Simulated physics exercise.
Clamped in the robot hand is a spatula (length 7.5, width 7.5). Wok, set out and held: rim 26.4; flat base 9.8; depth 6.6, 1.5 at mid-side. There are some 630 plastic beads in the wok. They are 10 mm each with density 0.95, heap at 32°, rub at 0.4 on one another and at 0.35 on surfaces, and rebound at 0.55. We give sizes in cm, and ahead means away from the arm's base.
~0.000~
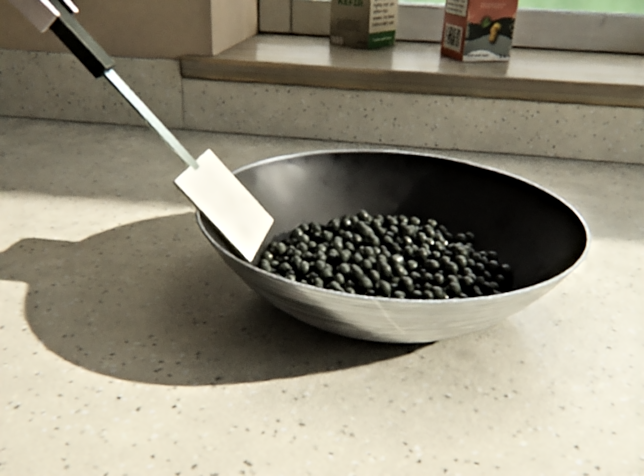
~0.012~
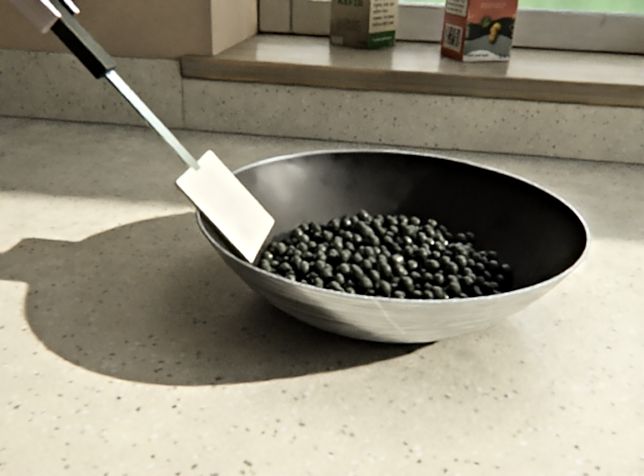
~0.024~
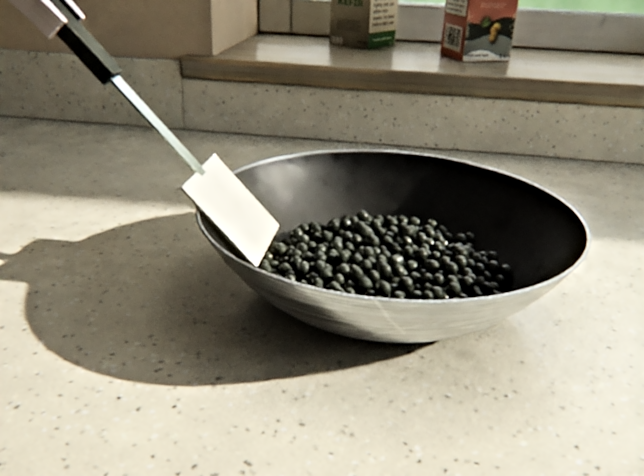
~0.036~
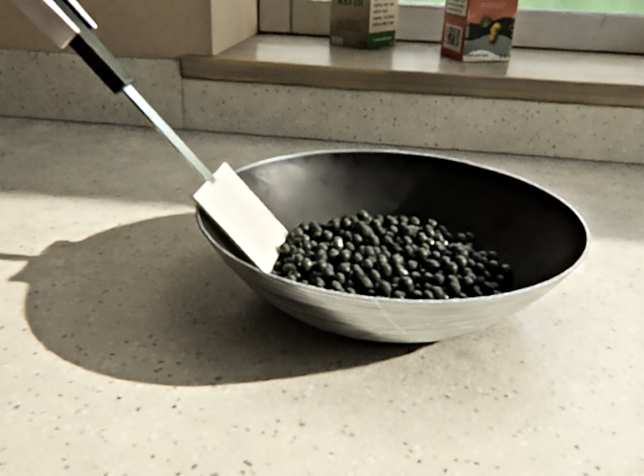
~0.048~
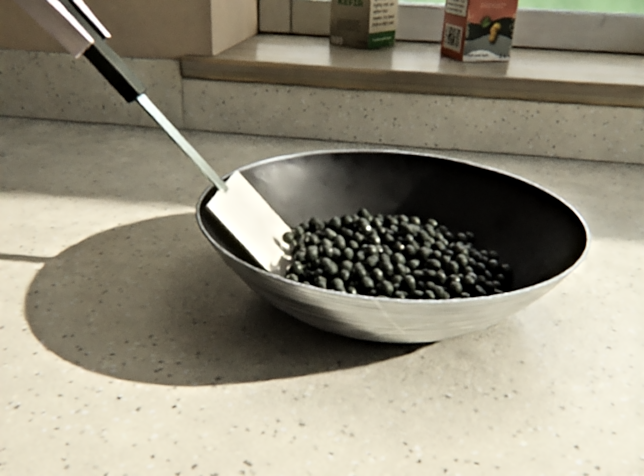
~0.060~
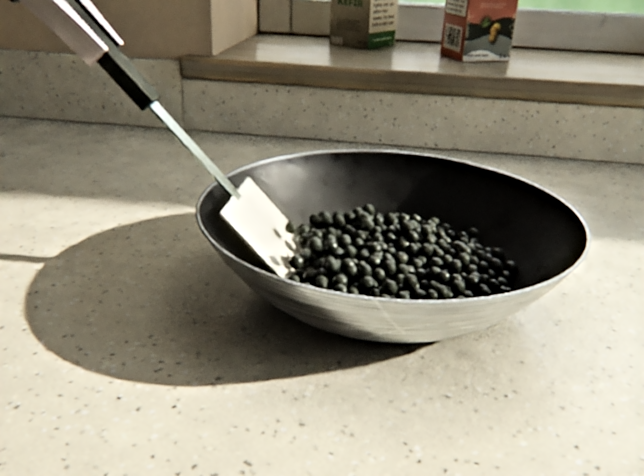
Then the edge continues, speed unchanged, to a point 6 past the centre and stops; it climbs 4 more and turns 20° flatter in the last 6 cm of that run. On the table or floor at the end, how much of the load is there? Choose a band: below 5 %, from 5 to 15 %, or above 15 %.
Below 5 %.
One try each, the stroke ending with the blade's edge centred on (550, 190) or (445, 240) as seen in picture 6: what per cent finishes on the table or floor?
Around 30 per cent for the first try and 0 per cent for the second.
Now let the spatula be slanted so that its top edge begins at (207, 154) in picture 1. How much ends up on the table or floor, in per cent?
Spill: Approx. 0 per cent.
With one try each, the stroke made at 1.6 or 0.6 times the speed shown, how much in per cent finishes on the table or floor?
Roughly 15 % and roughly 0 %.
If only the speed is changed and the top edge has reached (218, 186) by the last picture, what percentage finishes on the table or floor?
Expect about 0 per cent there.
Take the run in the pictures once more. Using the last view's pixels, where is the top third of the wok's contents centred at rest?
At about (496, 257).
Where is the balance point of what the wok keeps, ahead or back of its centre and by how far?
Roughly 4.0 centimetres ahead.
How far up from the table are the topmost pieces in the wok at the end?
6.5 cm.
After 0.11 s, sloping 47°, highest piece 7 above the table; 634 in the wok.
After 0.17 s, sloping 39°, highest piece 7 above the table; 634 in the wok.
After 0.39 s, sloping 27°, highest piece 7 above the table; 617 in the wok, 11 on the table or floor, 6 on the blade or in flight.
After 1.44 s, sloping 27°, highest piece 6 above the table; 615 in the wok, 19 on the table or floor.
At rest, 615 in the wok, 19 on the table or floor. That is 3 % on the table or floor.
